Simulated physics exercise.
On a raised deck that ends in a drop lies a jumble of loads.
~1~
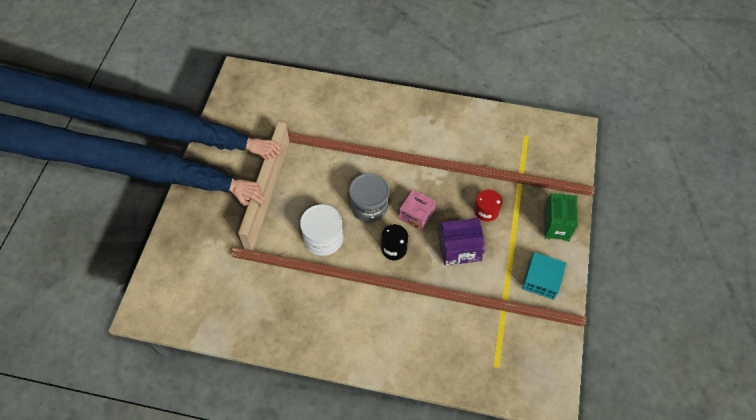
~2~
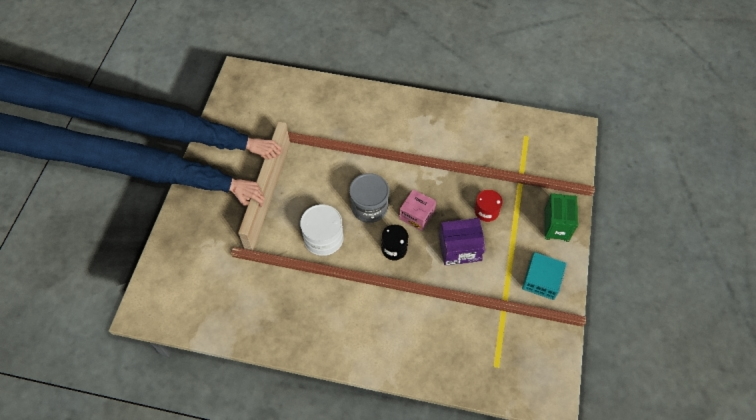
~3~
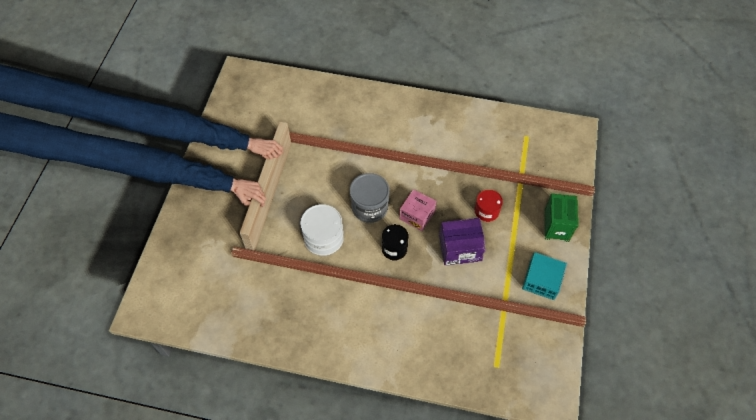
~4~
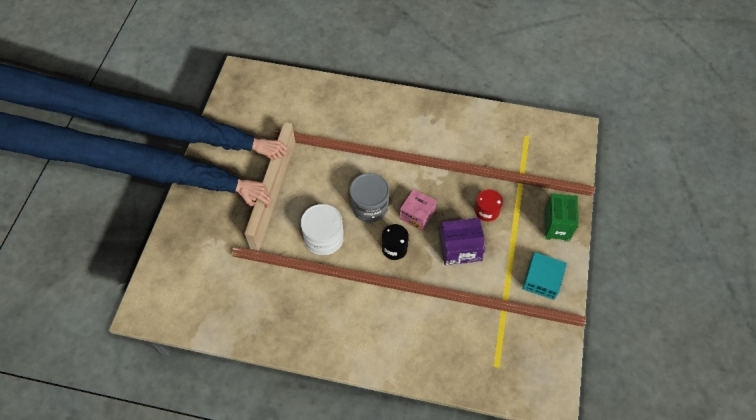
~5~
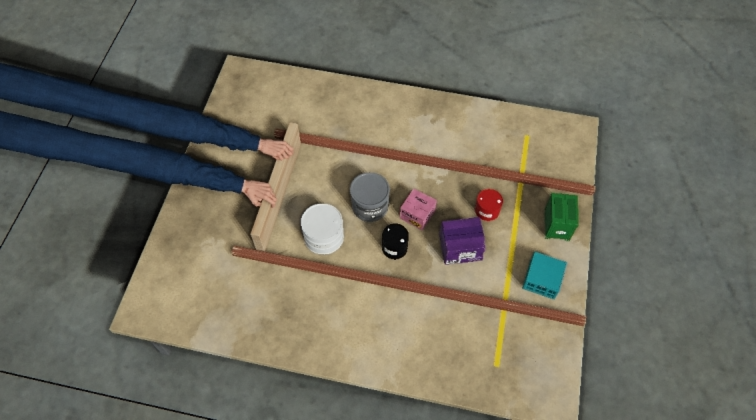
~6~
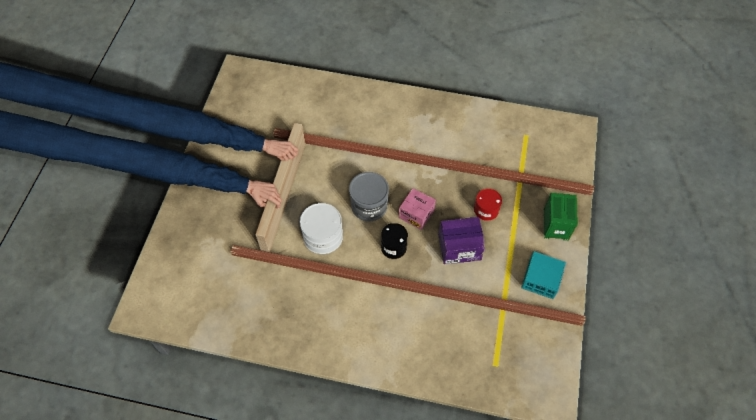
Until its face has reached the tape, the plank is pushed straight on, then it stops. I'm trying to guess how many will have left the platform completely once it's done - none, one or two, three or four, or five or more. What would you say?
The fall count stops at one or two.
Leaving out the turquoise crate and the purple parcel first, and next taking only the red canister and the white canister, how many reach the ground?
Try one: 0; try two: 0.
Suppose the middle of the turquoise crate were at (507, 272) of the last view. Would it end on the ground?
Result: It falls away.
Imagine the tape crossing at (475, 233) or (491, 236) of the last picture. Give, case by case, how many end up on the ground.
It would be 0 and 0.
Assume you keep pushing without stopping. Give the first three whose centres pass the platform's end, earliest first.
Going first is the turquoise crate, next the purple parcel, last the black canister.
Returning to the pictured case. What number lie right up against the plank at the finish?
Tally at the end: 2.
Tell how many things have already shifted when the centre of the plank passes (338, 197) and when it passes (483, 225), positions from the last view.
At the first spot the count is 1, and at the second it is 7.
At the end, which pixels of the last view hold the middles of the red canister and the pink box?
First object: (547, 193); second object: (548, 216).
Soon after, none off yet; green tote at rest near (560, 217); turquoise crate at rest near (544, 275); red canister at rest near (488, 205).
After that, none off yet; green tote at rest near (560, 217); turquoise crate at rest near (544, 275); red canister displaced about its own width near (508, 201).
In the end, the number that fall off is one or two; gone, turquoise crate.
